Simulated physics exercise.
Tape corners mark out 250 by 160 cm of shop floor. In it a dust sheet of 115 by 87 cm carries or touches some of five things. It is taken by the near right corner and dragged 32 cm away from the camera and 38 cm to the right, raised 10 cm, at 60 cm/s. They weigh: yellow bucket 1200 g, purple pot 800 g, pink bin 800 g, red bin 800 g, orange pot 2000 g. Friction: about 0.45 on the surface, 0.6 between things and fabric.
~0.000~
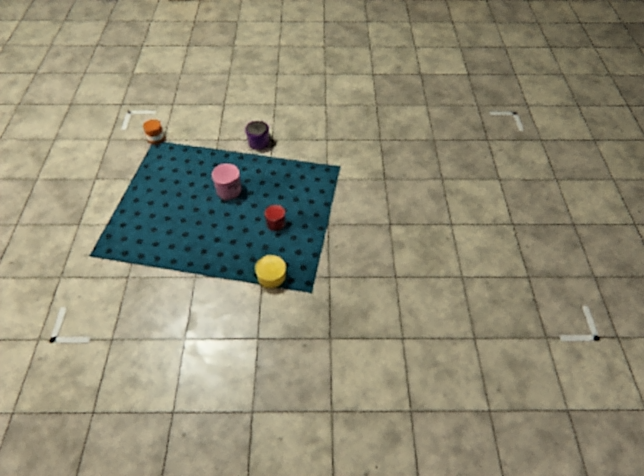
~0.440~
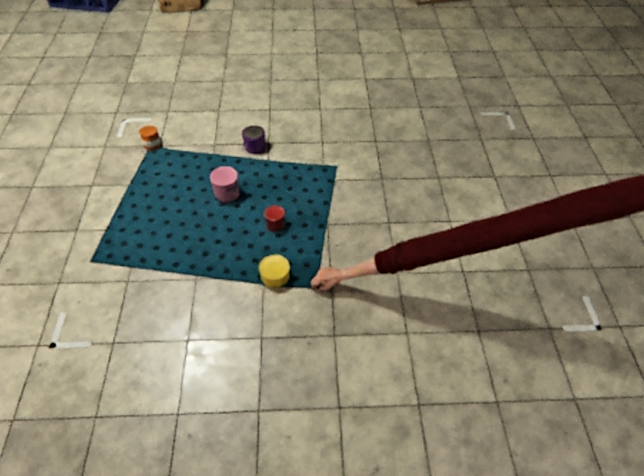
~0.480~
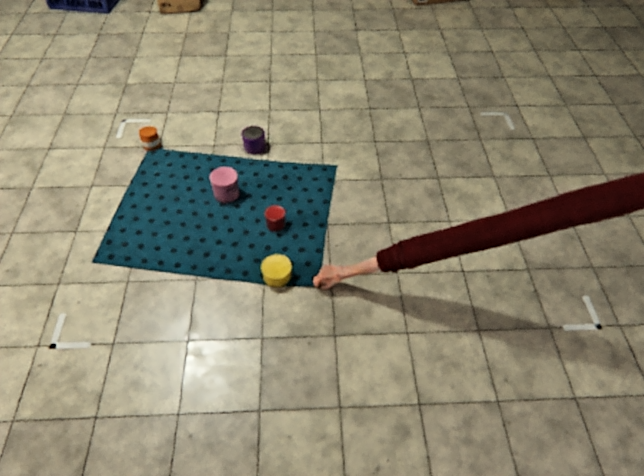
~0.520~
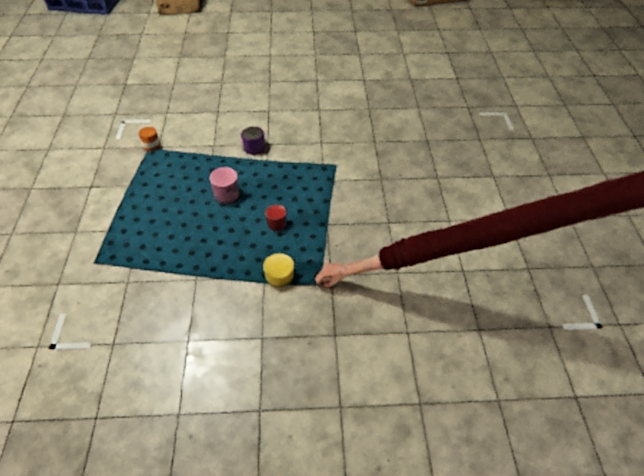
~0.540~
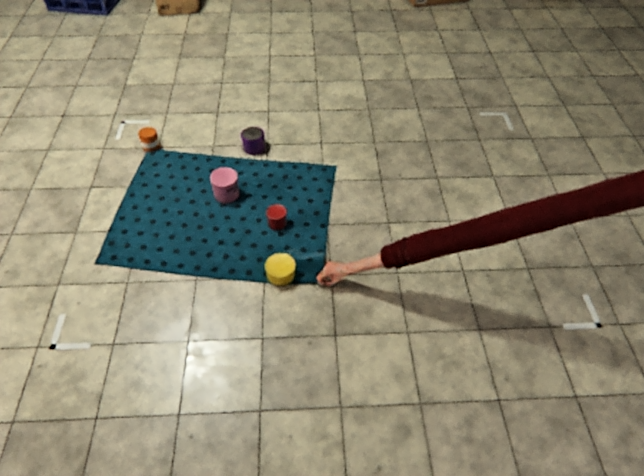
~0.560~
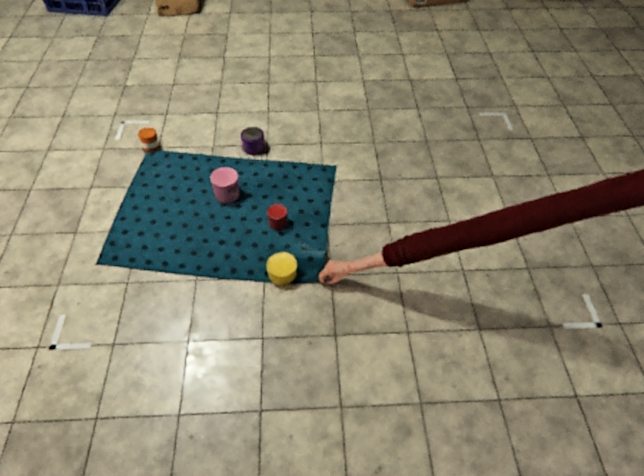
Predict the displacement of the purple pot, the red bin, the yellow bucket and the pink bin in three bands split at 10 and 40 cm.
Result: Purple pot barely shifts, red bin slides into the middle band, yellow bucket ends far away, pink bin shifts a middling way.
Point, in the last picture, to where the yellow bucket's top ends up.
Around (355, 226).
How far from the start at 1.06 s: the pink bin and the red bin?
Pink bin 10 cm, red bin 20 cm.
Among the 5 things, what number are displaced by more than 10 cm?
That makes 3.
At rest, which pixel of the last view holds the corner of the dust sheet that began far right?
Near (318, 140).
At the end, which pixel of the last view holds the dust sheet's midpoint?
Near (261, 216).
At 0.8 s, middle of the dust sheet at (238, 209); yellow bucket 19 cm off its start, red bin 9 cm off its start, pink bin 7 cm off its start.
At 1.1 s, middle of the dust sheet at (247, 212); yellow bucket 33 cm off its start, red bin 18 cm off its start, pink bin 10 cm off its start.
At 1.3 s, middle of the dust sheet at (258, 216); yellow bucket 46 cm off its start at (351, 228), red bin 26 cm off its start at (313, 191), pink bin 14 cm off its start at (247, 183).
At 1.5 s, middle of the dust sheet at (261, 216); yellow bucket 48 cm off its start, red bin 29 cm off its start, pink bin 16 cm off its start.
At 2.1 s, middle of the dust sheet at (261, 216); yellow bucket 48 cm off its start at (355, 226), red bin 30 cm off its start at (319, 188), pink bin 16 cm off its start at (251, 184), purple pot 0 cm off its start at (252, 133).
